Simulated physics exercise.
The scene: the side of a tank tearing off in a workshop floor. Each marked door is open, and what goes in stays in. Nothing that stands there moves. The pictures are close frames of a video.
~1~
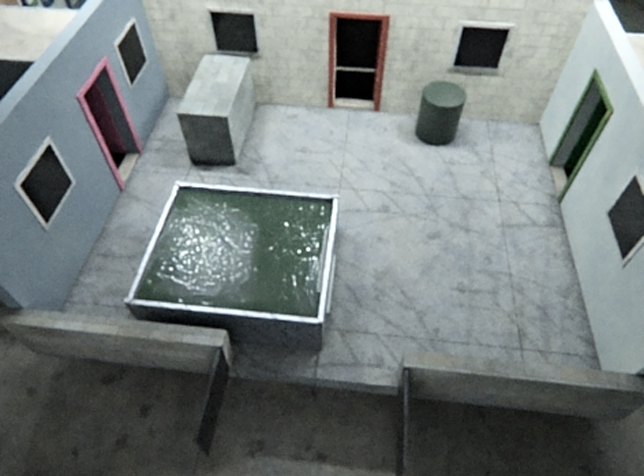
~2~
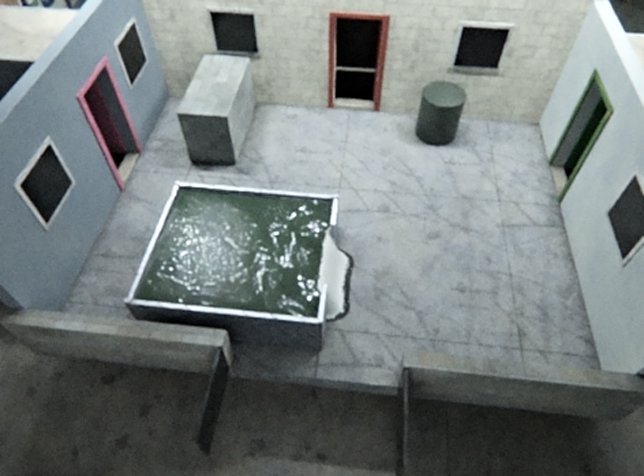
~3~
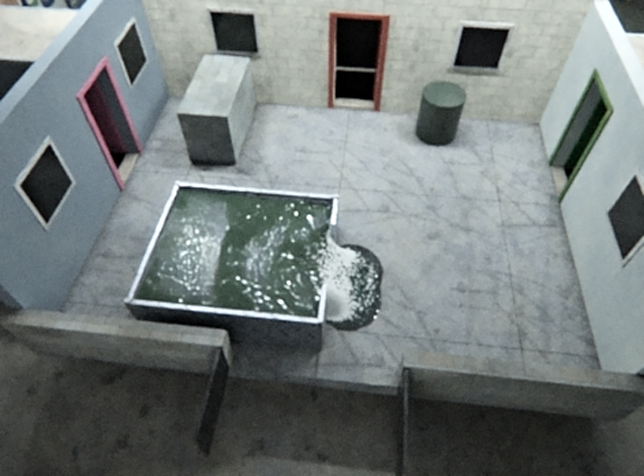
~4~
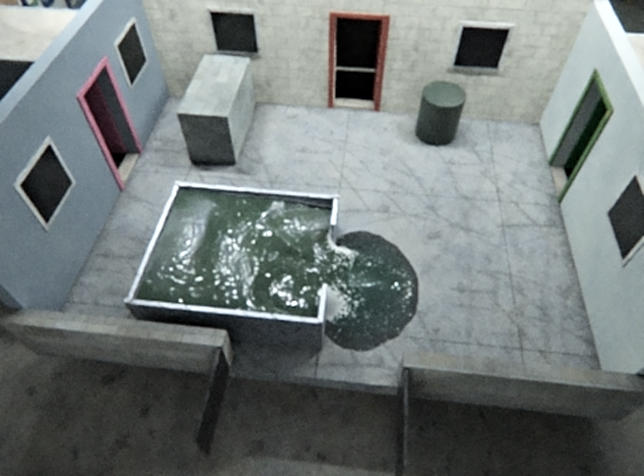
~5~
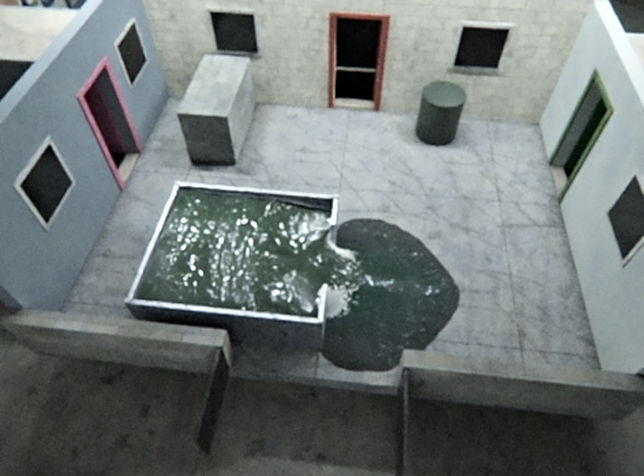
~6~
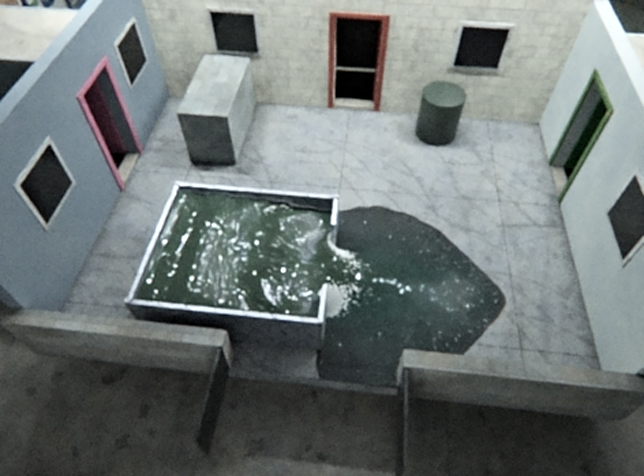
Dark green water in a rectangular open tank pours out through a gap in its right side and spreads across the grey floor in a widening pool, reaching rightward and down to the low wall at the front.
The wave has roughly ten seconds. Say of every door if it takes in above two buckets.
One by one: The pink door admits no more than that; the red door admits no more than that; the green door lets in a lot.
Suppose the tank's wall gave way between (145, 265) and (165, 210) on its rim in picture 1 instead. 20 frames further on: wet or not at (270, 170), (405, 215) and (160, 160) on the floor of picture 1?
In that order: Wet, dry, under water.
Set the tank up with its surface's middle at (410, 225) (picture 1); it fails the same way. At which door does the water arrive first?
I say the green one.
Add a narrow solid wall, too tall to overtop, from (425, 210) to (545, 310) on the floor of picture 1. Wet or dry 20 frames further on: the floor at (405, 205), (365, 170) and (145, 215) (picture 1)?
In that order: Covered, wet, clear.
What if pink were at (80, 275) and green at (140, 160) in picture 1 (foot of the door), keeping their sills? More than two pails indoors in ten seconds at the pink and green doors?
In short: Pink lets less in; green holds.
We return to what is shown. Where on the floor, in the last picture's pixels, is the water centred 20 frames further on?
I would point to (377, 269).
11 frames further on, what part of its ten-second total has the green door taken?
I make it 0 per cent.
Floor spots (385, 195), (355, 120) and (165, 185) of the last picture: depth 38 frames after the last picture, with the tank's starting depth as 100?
In that order: 2, 6 and 0 per cent.
A moment on, water covers 30 % of the floor; the pink door not reached, the red door not reached, the green door not reached.
Next, water covers 40 % of the floor; the pink door not reached, the red door not reached, the green door under two buckets in.
Then, water covers 45 % of the floor; the pink door not reached, the red door not reached, the green door over two buckets in.
Later, water covers 60 % of the floor; the pink door not reached, the red door wet at the sill, nothing in, the green door far over two buckets in.
In the end, water covers 85 % of the floor; the pink door not reached, the red door wet at the sill, nothing in, the green door far over two buckets in.
